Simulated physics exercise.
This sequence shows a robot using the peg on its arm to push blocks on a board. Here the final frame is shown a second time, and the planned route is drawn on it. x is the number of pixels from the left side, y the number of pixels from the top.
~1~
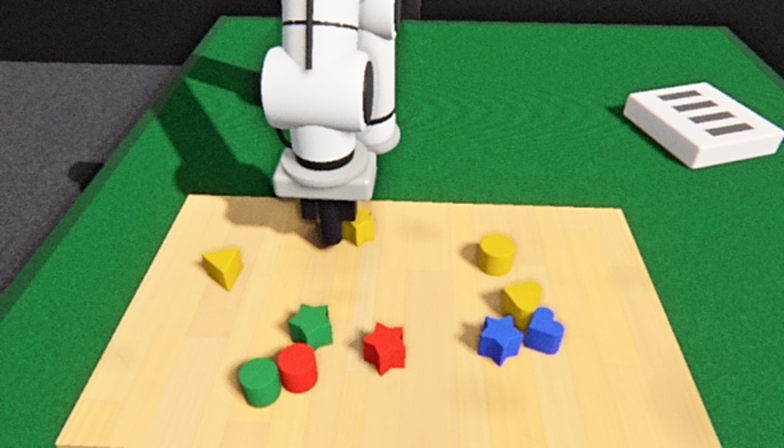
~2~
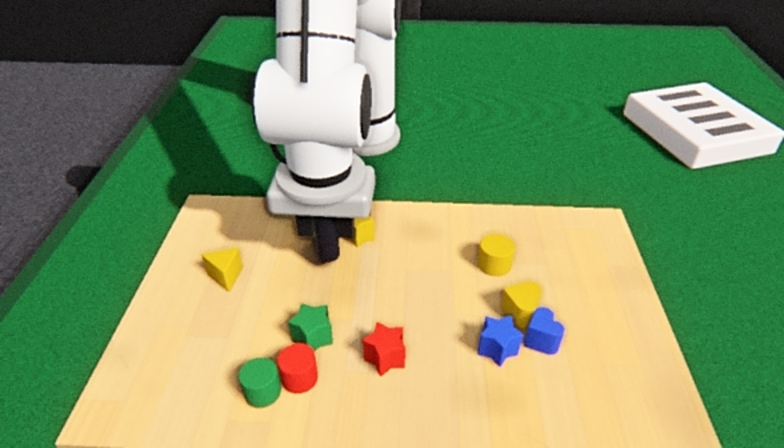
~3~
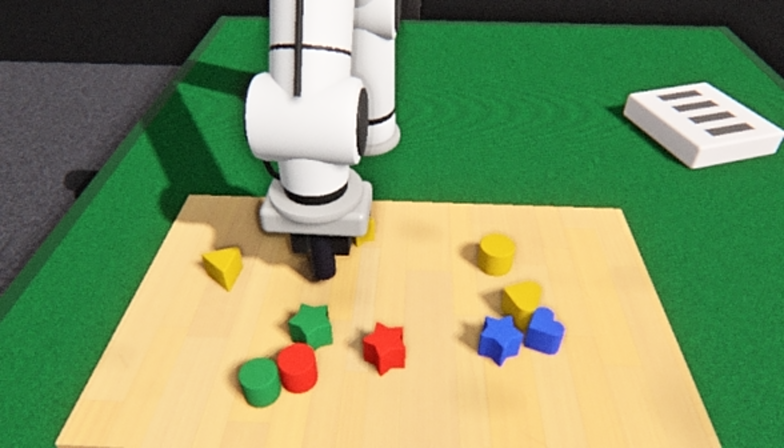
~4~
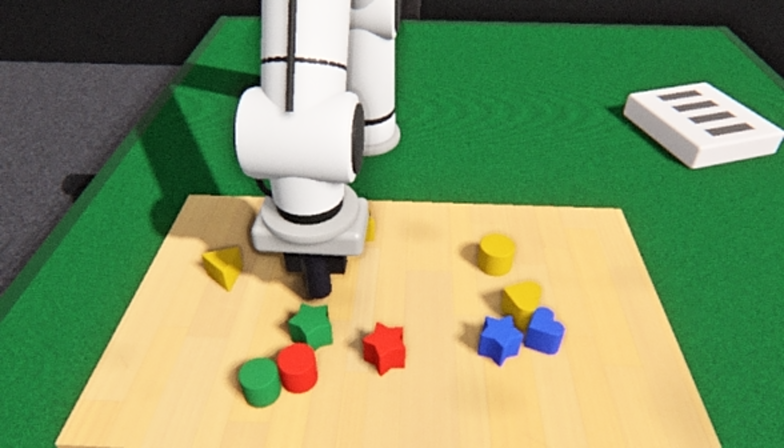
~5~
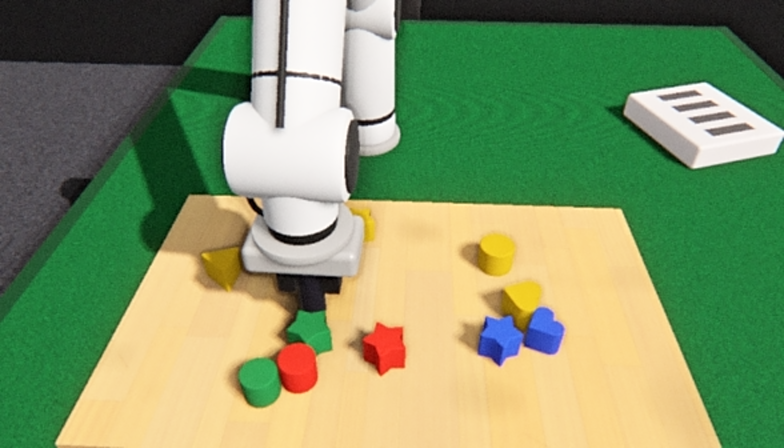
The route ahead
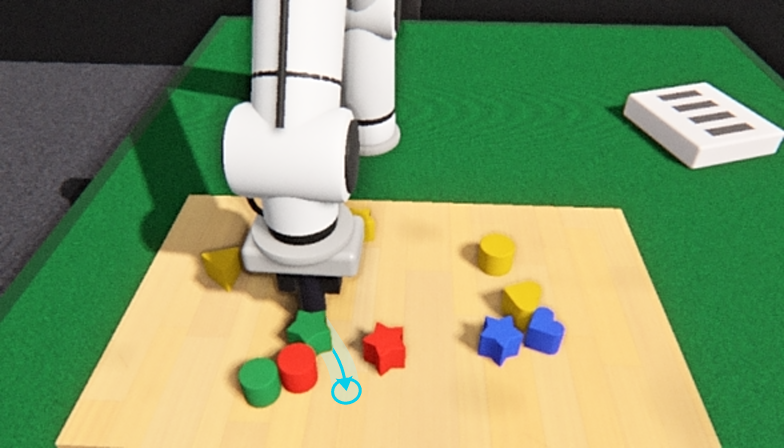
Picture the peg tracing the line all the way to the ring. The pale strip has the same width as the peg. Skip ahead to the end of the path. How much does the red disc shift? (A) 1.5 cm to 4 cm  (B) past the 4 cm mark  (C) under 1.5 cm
I'll go with B - past the 4 cm mark.
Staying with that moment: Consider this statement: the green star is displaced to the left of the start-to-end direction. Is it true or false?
The statement is false.
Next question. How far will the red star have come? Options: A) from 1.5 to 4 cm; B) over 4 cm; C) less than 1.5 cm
C.
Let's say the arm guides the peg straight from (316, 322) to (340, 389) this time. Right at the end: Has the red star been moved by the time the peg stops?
Answer: No.
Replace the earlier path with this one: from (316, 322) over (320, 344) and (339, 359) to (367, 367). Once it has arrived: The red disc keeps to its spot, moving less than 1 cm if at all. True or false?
My answer: False.
The drawn path runs from (316, 322) over (335, 353) to (346, 391).
What follows on the original path. One third of the way, peg at (328, 331); red disc at (295, 372); green star at (321, 346).
Two thirds of the way, peg at (340, 354); red disc at (290, 385); green star at (327, 371), turned 25° clockwise.
At the end, peg at (345, 379); red disc at (282, 395); green star at (322, 394), turned 45° clockwise; red star not moved.
